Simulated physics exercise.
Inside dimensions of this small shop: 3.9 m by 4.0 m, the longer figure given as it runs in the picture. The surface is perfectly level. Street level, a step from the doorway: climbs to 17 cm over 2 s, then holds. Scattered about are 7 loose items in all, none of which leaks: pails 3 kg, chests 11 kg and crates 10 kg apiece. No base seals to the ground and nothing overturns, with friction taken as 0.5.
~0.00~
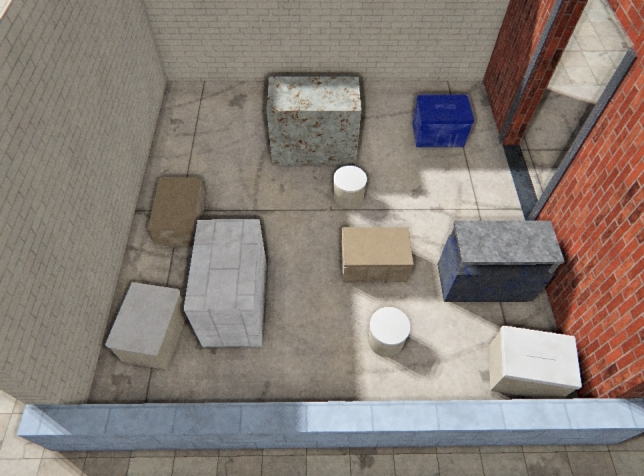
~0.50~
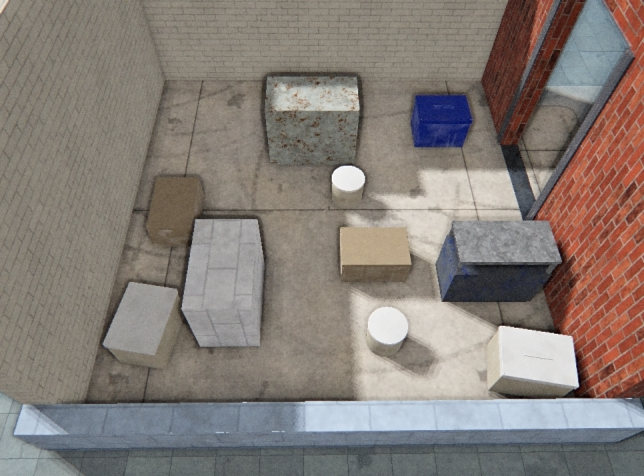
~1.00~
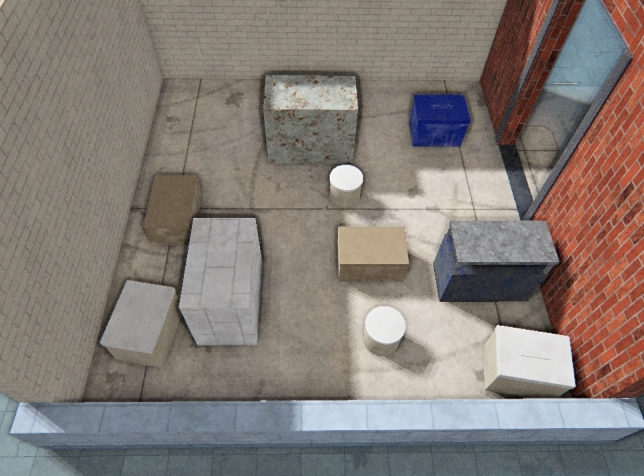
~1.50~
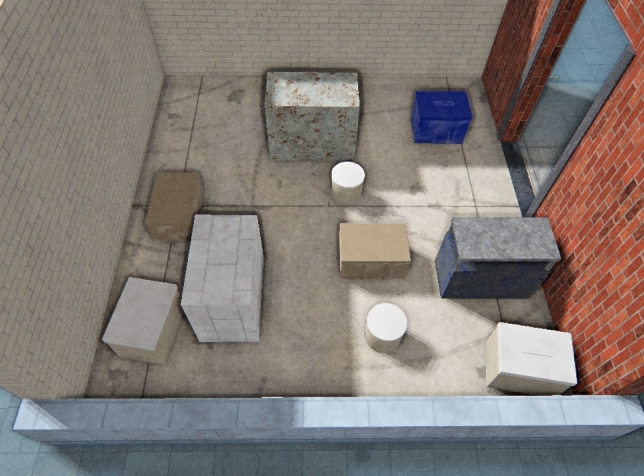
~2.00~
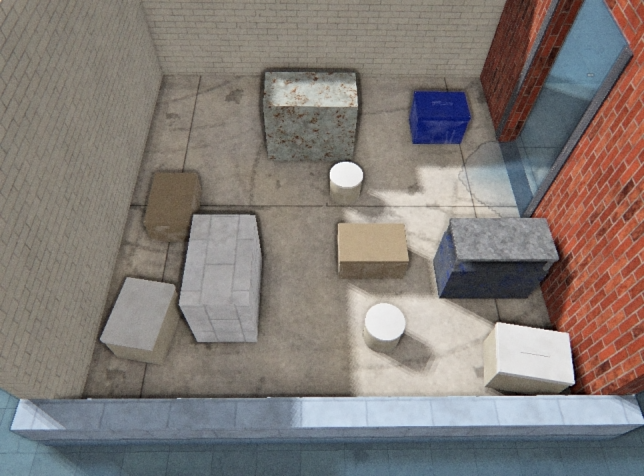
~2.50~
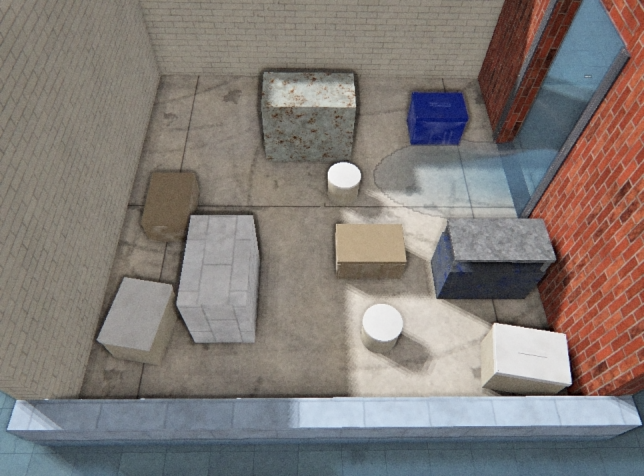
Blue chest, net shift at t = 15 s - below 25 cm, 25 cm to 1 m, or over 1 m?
25 cm to 1 m.
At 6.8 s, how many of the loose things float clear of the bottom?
2 at that moment.
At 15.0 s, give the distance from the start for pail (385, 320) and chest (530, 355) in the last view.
In turn: 80 cm, 80 cm.
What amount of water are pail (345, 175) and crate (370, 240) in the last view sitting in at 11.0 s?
Close to 8 and 5 centimetres.
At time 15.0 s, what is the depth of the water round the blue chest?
Roughly 7 cm at that moment.
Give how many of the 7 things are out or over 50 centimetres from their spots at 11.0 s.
By my tally, 5.
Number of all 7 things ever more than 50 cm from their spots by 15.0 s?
7.
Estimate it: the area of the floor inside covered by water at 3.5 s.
Wet: Near 4.5 m2.
After 3.5 s the blue chest is near (431, 93), 0.2 m from its start, aground; 0 afloat.
After 6.8 s the blue chest is near (426, 86), 0.3 m from its start, aground; 2 afloat.
After 11.0 s the blue chest is near (413, 76), 0.5 m from its start, afloat; 7 afloat.
After 15.0 s the blue chest is near (433, 79), 0.4 m from its start, afloat; 7 afloat.
